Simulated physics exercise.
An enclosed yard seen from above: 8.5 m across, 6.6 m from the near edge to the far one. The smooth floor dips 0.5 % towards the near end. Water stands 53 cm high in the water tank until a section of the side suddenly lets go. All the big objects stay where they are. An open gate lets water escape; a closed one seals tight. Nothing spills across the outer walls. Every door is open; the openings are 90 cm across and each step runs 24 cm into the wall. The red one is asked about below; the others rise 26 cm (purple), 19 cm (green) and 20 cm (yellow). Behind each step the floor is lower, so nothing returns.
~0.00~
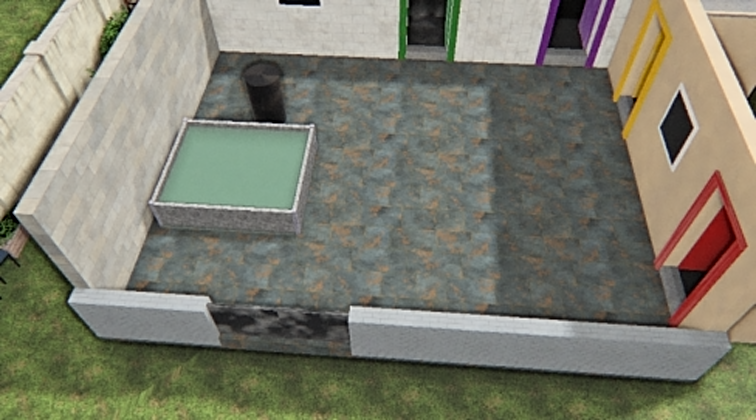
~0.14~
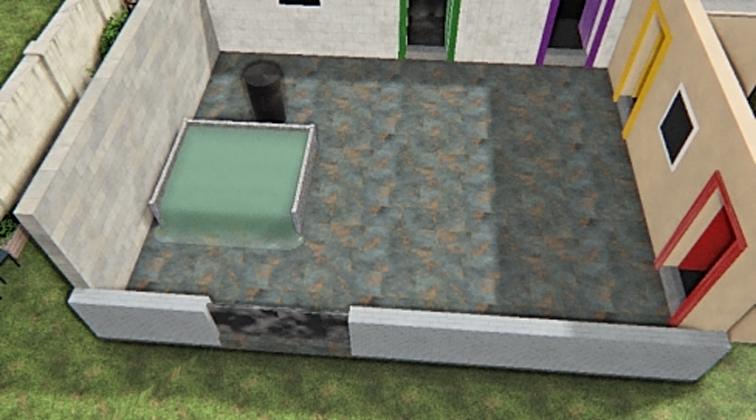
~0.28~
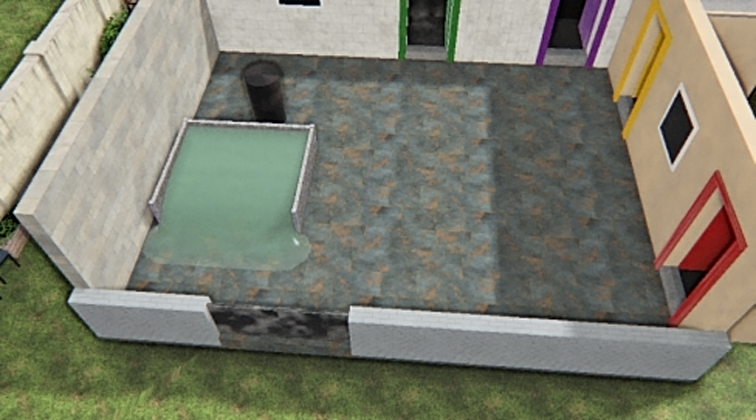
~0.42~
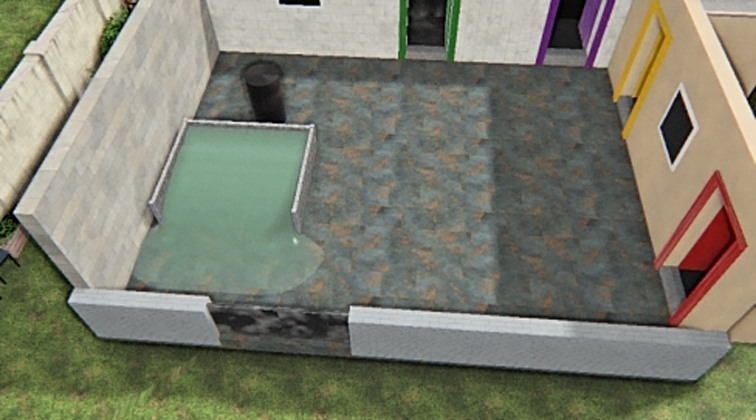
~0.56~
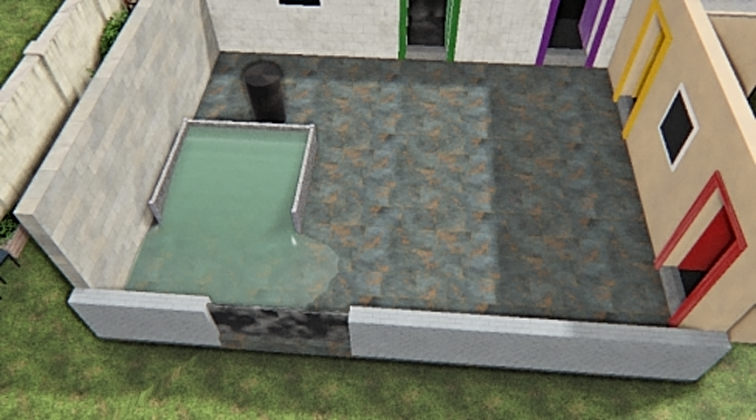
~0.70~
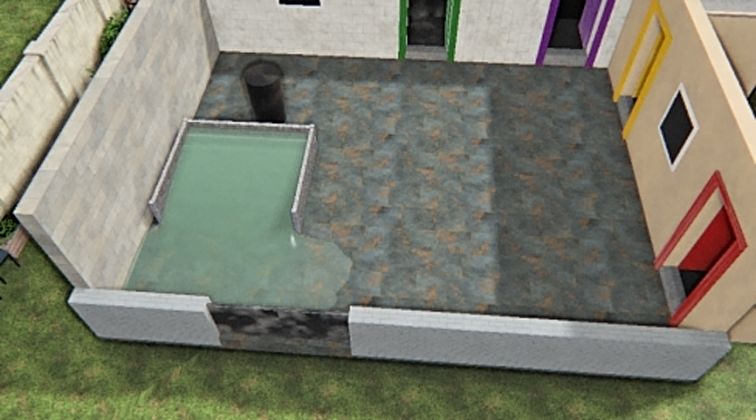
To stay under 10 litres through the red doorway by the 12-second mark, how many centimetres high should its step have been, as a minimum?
Close to 13 cm is just enough.
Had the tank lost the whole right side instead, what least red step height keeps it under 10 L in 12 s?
Some 18 cm.
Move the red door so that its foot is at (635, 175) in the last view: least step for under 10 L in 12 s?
Roughly 6.0 cm.
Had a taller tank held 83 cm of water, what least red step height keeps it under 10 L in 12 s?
Then roughly 22 cm.
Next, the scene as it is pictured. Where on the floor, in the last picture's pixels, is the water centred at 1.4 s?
At about (232, 232).
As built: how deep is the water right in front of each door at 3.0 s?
Depths in cm: Purple 0, green 0, yellow 0, red 0.
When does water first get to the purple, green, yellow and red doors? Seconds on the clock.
Arrival: Purple 7.0 s, green 9.5 s, yellow 5.5 s, red 3.6 s.
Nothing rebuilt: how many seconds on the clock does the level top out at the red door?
Around 4.5 s.
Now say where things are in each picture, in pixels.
In the first picture, still water, 53 cm deep, in the water tank at (237, 166); the red door at (692, 259) is dry.
In the second picture, the gap is at (228, 221), the front 0.3 m out at (161, 238); the back of the water tank holds 53 cm.
In the third picture, the front is at (156, 259), 0.7 m from the gap at (229, 222); 1.7 m2 of floor is wet, 53 cm left at the back.
In the fourth picture, water pours out at (229, 223) and has run 1.2 m, to (176, 286); about 9 cm deep outside, 53 cm at the back.
In the fifth picture, the front is at a hidden place, 1.7 m from the gap at (229, 223); 4.7 m2 of floor is wet, 48 cm left at the back.
In the sixth picture, the front is at a hidden place, 1.8 m from the gap at (229, 223); 5.3 m2 of floor is wet, 44 cm left at the back; 5.3 m in a straight line remain to the red door at (692, 259).
After 1.4 s water covers 10 % of the floor, deepest (45 cm) near (126, 317); it has not reached the red door.
After 3.0 s water covers 25 % of the floor, deepest (28 cm) near (159, 232); it has not reached the red door.
After 12.0 s water covers 85 % of the floor, deepest (8 cm) near (616, 352); 7 cm at the red door, 4 litres in over its 14 cm step.
At the red door as built, the water arrived by 3.7 s and peaked near 17 cm at 4.6 s.
With a step of 10.5 cm, 31 litres would have come in within the 12 s; with 14 cm, 4 litres. So under 10 litres takes about 13 cm.
